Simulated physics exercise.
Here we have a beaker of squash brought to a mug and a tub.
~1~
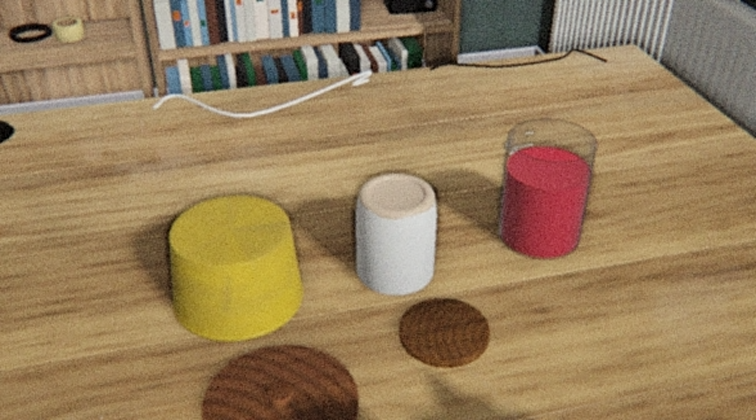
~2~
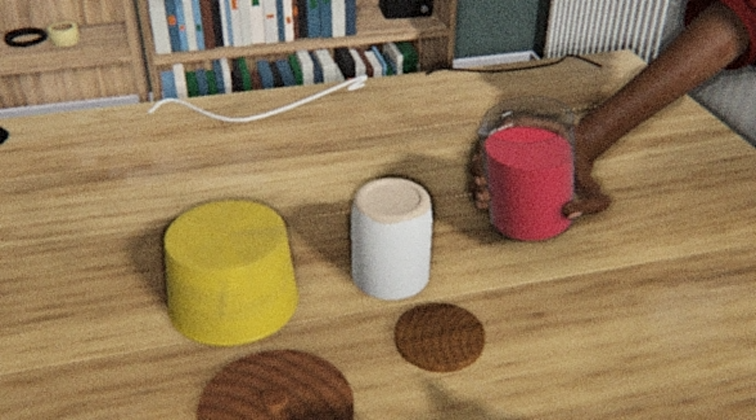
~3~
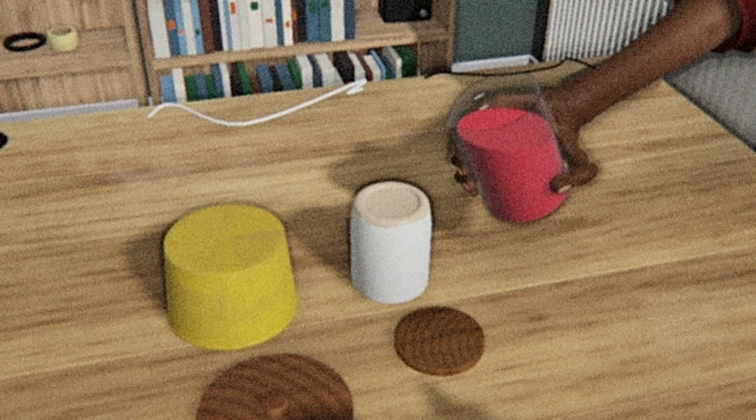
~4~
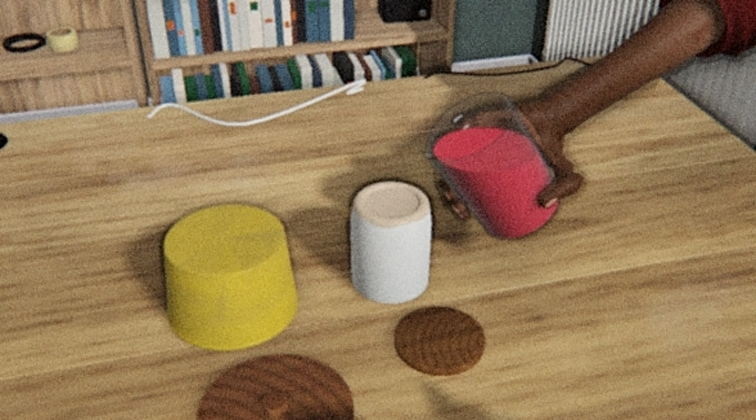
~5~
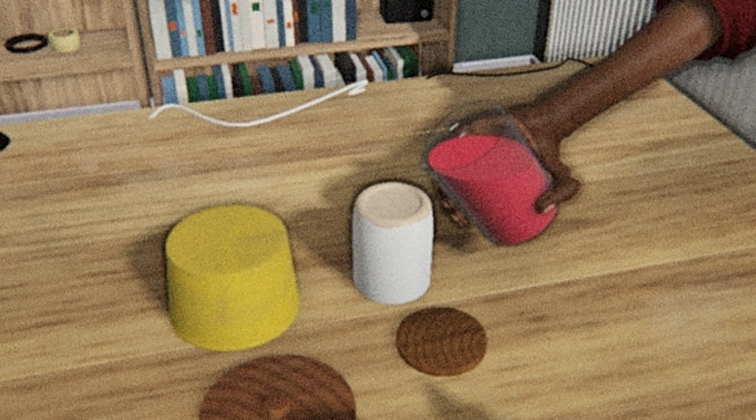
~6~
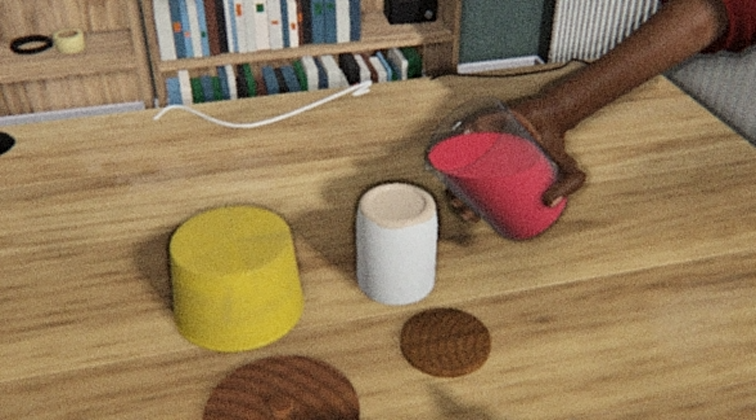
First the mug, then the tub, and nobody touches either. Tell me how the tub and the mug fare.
Left, the tub gets none inside; right, the mug gets none inside.
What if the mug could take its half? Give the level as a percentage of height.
Near 65 in a hundred.
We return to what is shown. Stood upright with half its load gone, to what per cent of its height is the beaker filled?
Close to 35 %.
Next, it runs off the upturned base of the mug.
After that, it runs off the upturned base of the tub.
Finally, the mug is empty, in a puddle; the tub is empty, in a puddle.
